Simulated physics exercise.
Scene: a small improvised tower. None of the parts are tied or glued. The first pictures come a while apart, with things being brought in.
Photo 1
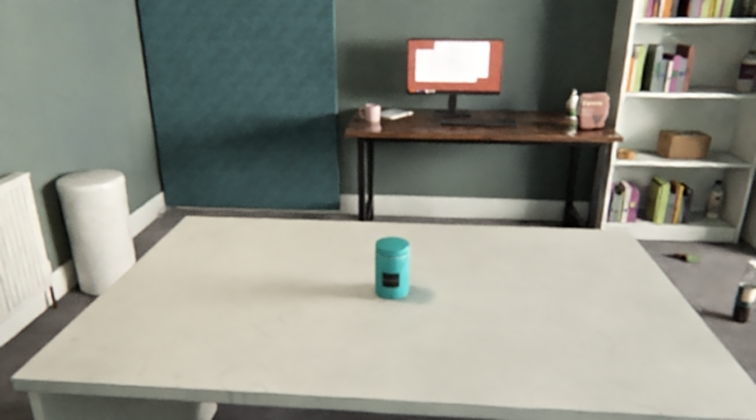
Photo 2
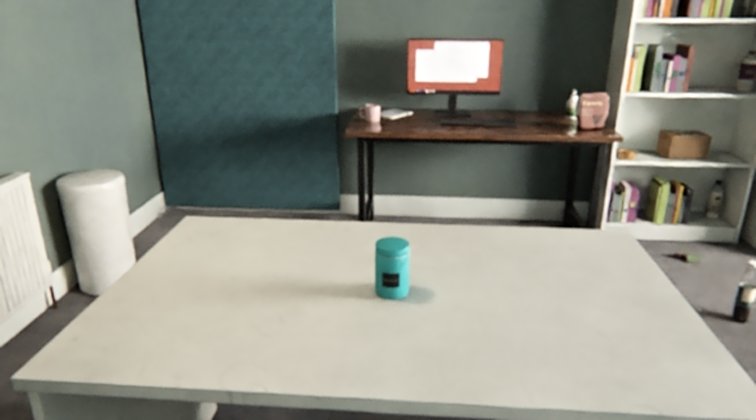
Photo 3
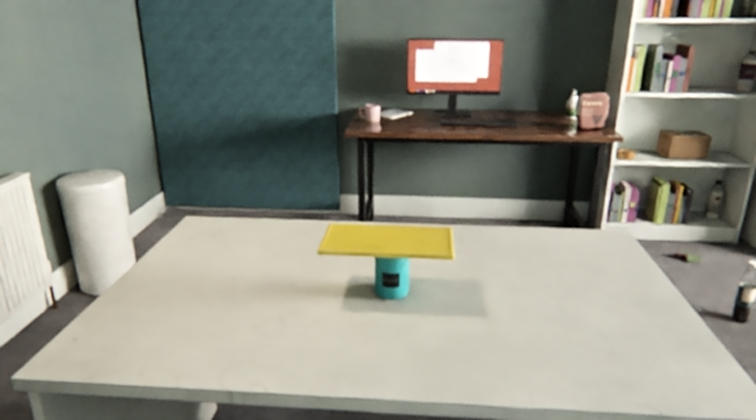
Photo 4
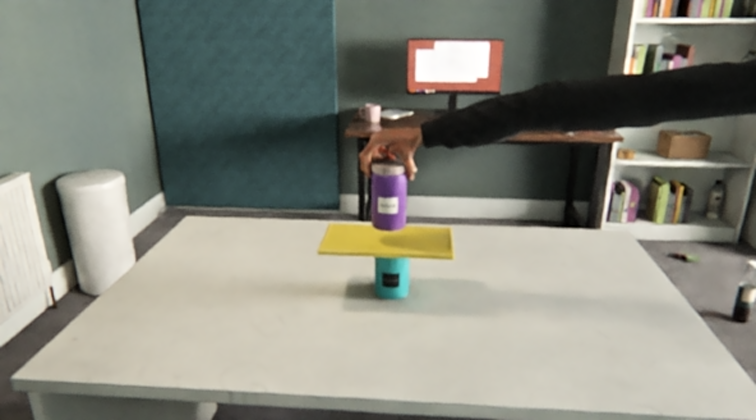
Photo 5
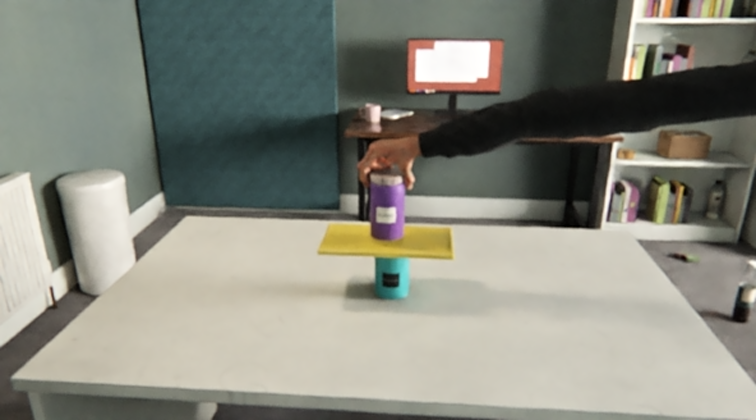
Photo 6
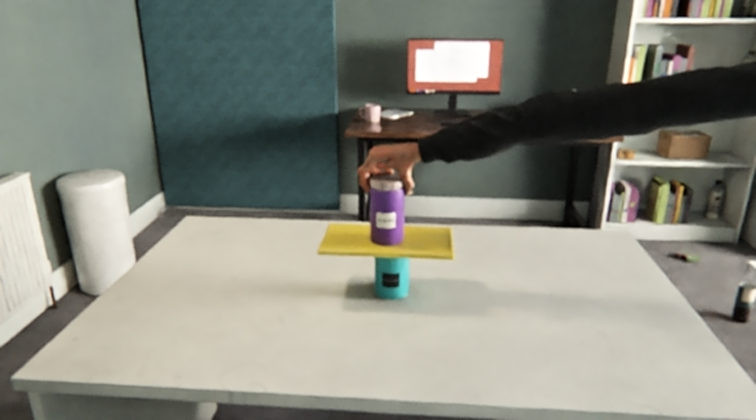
In the video, a teal jar stands alone on a white table, then a flat yellow lid appears balanced across its top. A hand reaching in from the right lowers a purple jar onto the lid and keeps hold of it.
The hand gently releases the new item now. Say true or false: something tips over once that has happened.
False - nothing tips over.
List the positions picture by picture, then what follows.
In the first picture, the last thing is not in view yet.
In the second picture, the last thing is not in view yet.
In the third picture, the last thing is not in view yet; yellow lid (388, 240).
The fourth picture shows on its way; purple jar (389, 195); yellow lid (388, 240).
The fifth picture shows on its way; purple jar (387, 204); yellow lid (388, 240).
The sixth picture shows in place under the hand; purple jar (387, 209); yellow lid (388, 240).
Then, 0.50 s later than the last frame, all is still.
Then, 1.20 s later than the last frame, purple jar resting near (387, 210).
When it is over, all 3 as before. End places, in pixels of the last picture, purple jar near (387, 210). The stack stays up.
